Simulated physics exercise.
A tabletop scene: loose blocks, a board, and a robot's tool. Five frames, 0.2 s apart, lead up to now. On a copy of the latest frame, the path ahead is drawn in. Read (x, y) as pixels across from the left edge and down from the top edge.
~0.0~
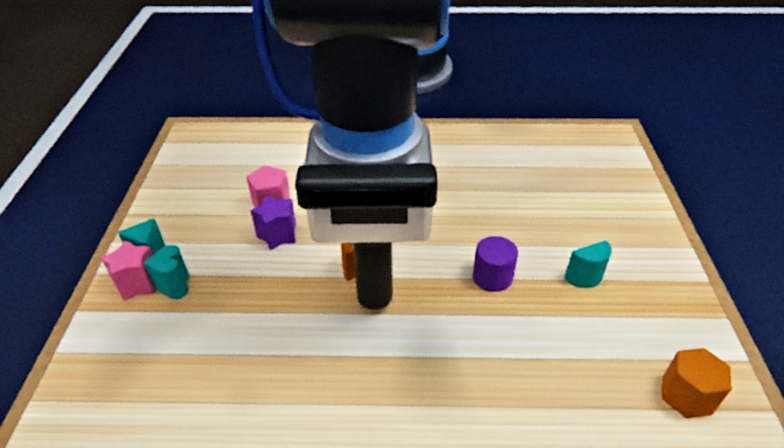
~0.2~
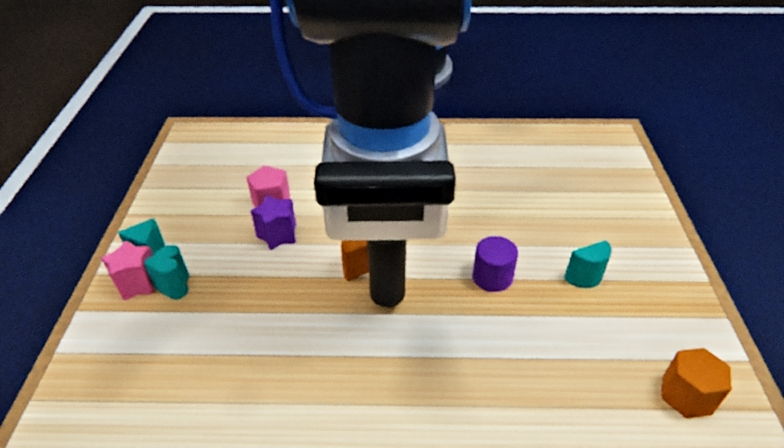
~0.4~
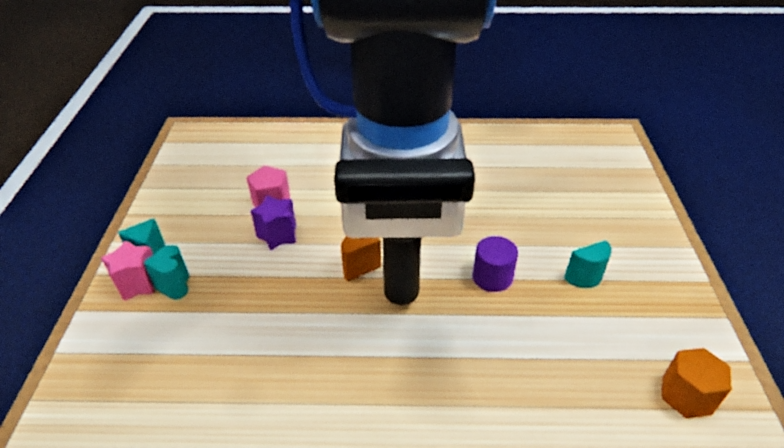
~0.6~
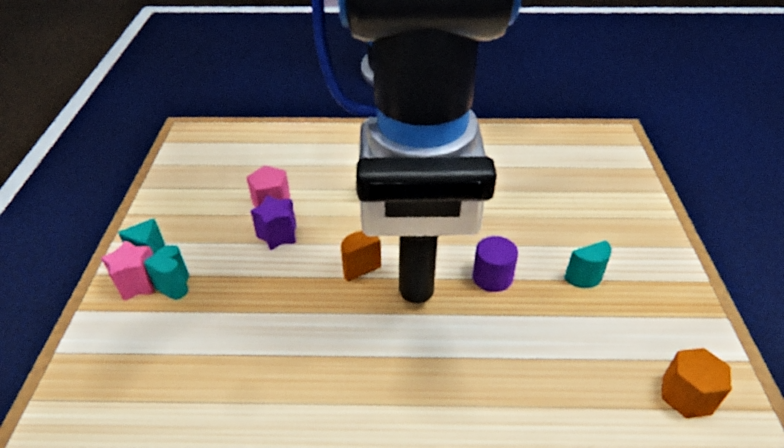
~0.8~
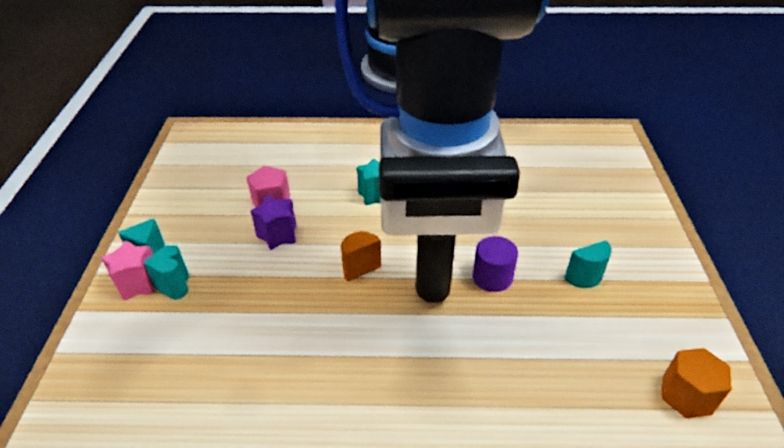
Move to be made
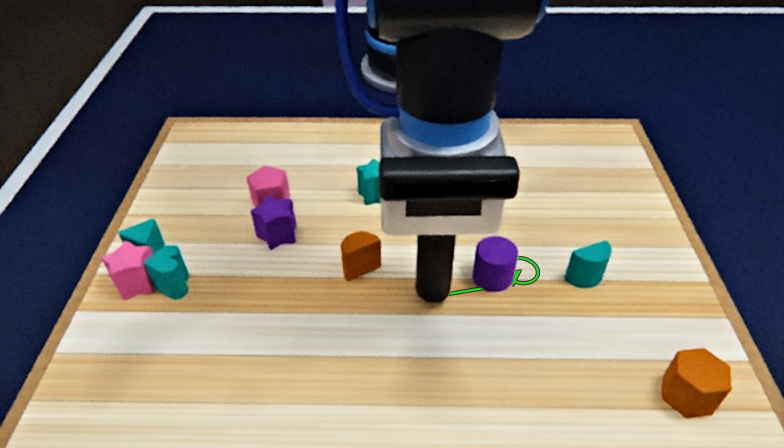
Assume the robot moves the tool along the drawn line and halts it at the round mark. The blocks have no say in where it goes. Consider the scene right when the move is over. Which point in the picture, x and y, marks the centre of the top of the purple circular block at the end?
The middle of the upper face of the purple circular block will lie at about (544, 222) in the picture.
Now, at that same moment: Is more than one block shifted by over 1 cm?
It seems not.
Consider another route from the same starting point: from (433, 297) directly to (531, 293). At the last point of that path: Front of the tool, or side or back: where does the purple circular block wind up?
Expect to find it next to or behind the tool.
Drawn move, from (433, 297) via (481, 289), ending at (521, 270).
What follows on the original path. Halfway along, tool at (483, 281); purple circular block at (513, 243).
At the end, tool at (523, 263); purple circular block at (544, 222); turquoise D-shaped block still.
